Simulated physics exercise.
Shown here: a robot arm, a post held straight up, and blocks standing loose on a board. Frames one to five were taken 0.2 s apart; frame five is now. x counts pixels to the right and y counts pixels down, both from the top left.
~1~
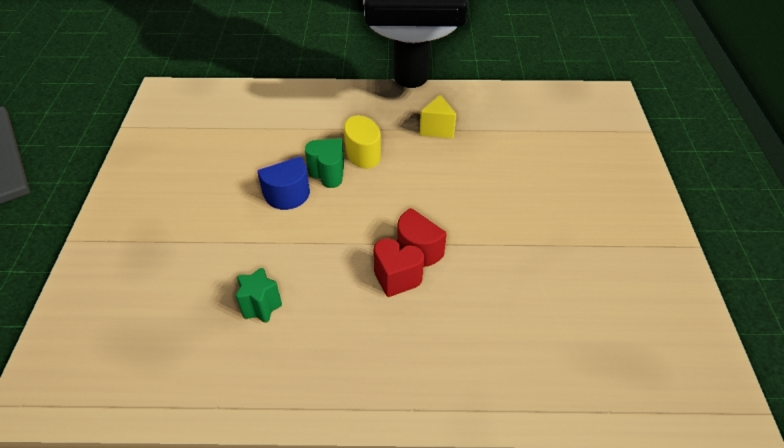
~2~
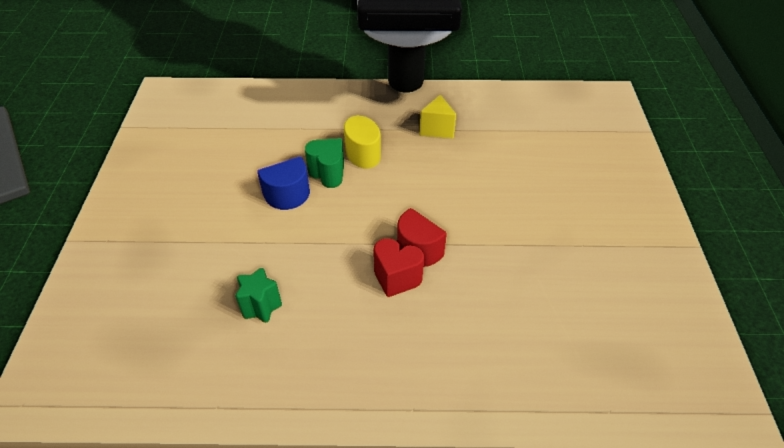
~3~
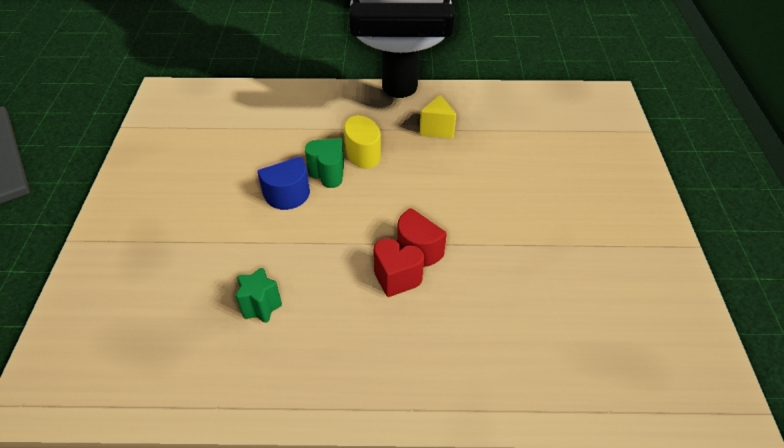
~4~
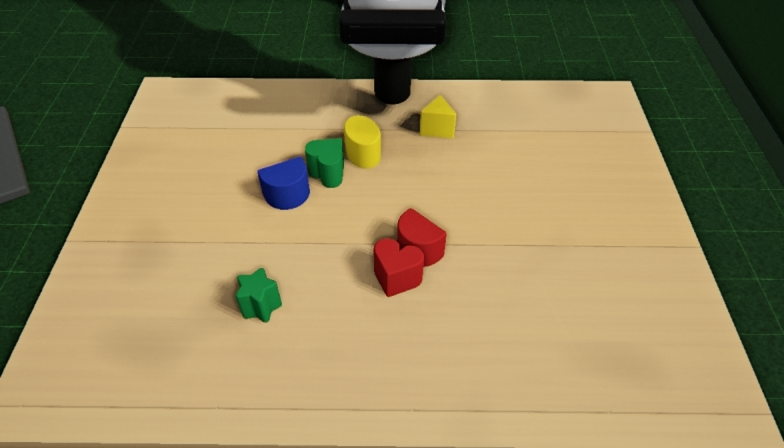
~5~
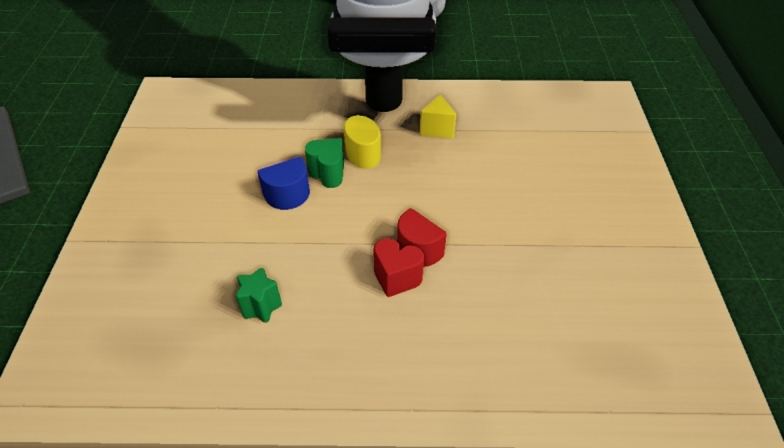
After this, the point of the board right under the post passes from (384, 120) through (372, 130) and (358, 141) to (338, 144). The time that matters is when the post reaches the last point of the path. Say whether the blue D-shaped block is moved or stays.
It stays.
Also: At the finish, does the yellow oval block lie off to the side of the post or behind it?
I'd say yes.
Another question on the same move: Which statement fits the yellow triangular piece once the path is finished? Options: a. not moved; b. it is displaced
Letter a.
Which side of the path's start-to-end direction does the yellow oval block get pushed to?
To the path's left.
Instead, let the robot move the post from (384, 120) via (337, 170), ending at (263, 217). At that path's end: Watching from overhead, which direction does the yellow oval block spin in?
From above, the turn goes anticlockwise.
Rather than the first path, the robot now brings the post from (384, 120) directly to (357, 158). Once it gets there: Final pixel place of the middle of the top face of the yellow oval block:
It is going to be at (356, 159).
What follows on the original path. Halfway along, post at (364, 119); green heart block at (322, 152); yellow oval block at (357, 138), turned 15° anticlockwise.
At the end, post at (336, 126); blue D-shaped block in place; green heart block at (319, 158), turned 30° clockwise; yellow oval block at (354, 144), turned 40° anticlockwise; yellow triangular piece in place.
